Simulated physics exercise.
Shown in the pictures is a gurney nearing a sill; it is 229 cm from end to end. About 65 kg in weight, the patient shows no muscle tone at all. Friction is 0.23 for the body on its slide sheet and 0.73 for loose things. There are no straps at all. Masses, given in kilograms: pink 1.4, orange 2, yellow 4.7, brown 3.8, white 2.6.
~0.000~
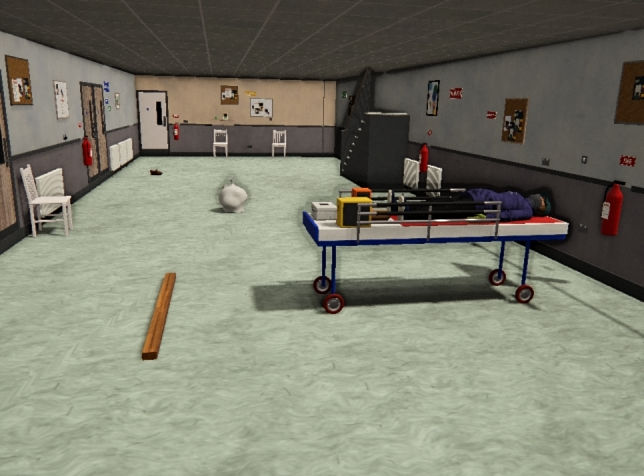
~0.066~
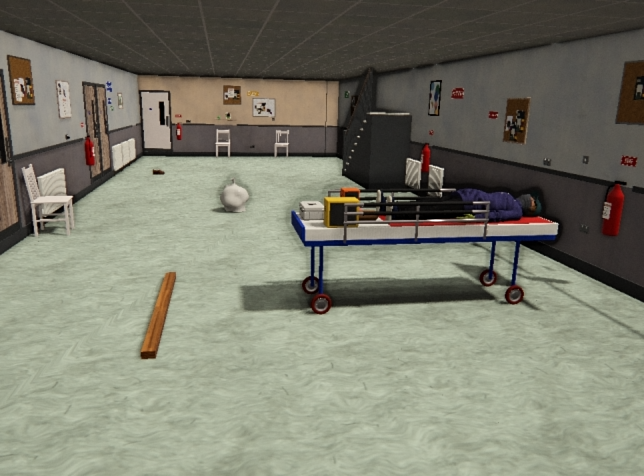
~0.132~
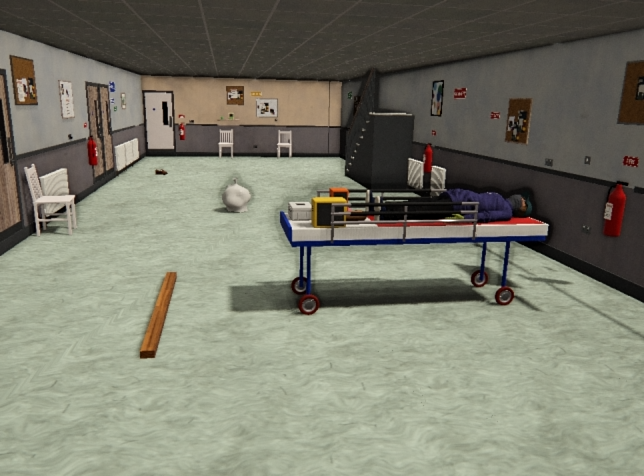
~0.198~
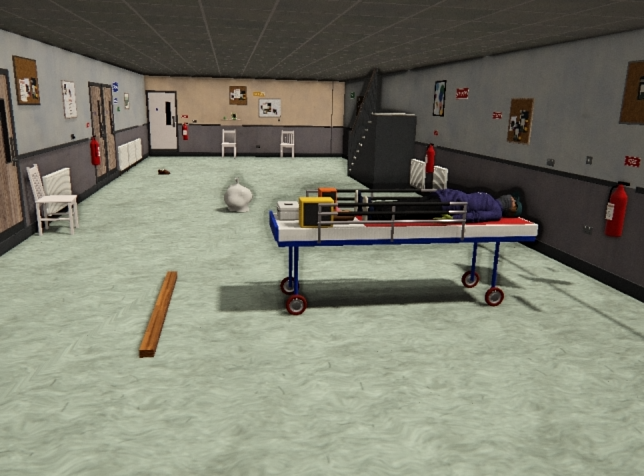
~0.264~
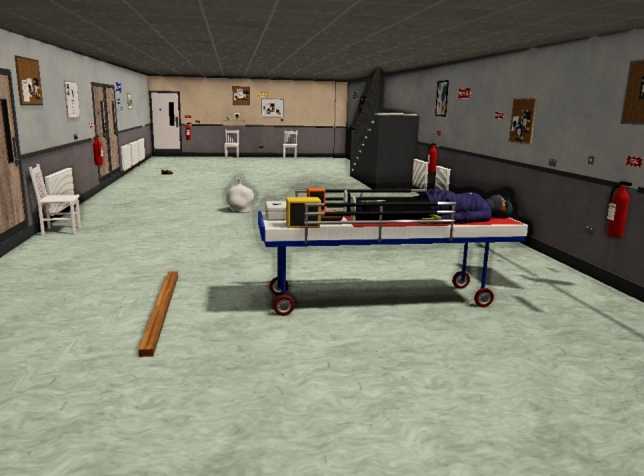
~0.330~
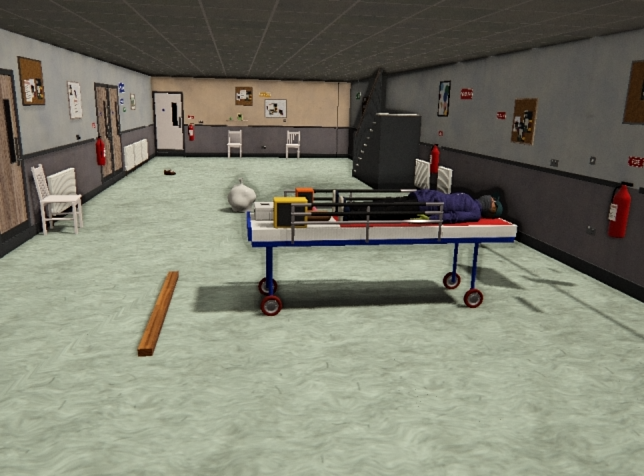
A gurney carrying a person lying down rolls slowly left across a pale green floor.
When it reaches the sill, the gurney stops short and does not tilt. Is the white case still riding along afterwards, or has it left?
It is still riding along.
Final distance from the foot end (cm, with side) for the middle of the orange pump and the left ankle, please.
Short side for both: Orange pump 30 cm, left ankle 50 cm.
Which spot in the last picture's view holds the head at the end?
End position: Roughly (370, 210) in the last view.
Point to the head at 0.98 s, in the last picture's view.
Estimated position: Around (384, 210).
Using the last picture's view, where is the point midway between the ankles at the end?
I'd put it at roughly (215, 214).
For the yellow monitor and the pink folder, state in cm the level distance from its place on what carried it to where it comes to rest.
The yellow monitor ends 20 away and the pink folder 15.
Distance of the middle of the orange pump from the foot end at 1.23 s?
Short by some 30 cm.
It happens at 0.83 s.
After 0.98 s the white case is 13 cm short of the foot end, tilted 0°, near (169, 211) in the last picture's view; the brown gas bottle 35 cm short of the foot end, tilted 0°.
After 1.23 s the white case is 13 cm short of the foot end, tilted 0°, near (169, 212) in the last picture's view.
After 1.53 s the white case is 13 cm short of the foot end, tilted 0°, near (169, 212) in the last picture's view.
At rest, 1.7 s, pink folder stays on; orange pump stays on; yellow monitor stays on; brown gas bottle stays on; white case stays on; left ankle stops short of the foot end.
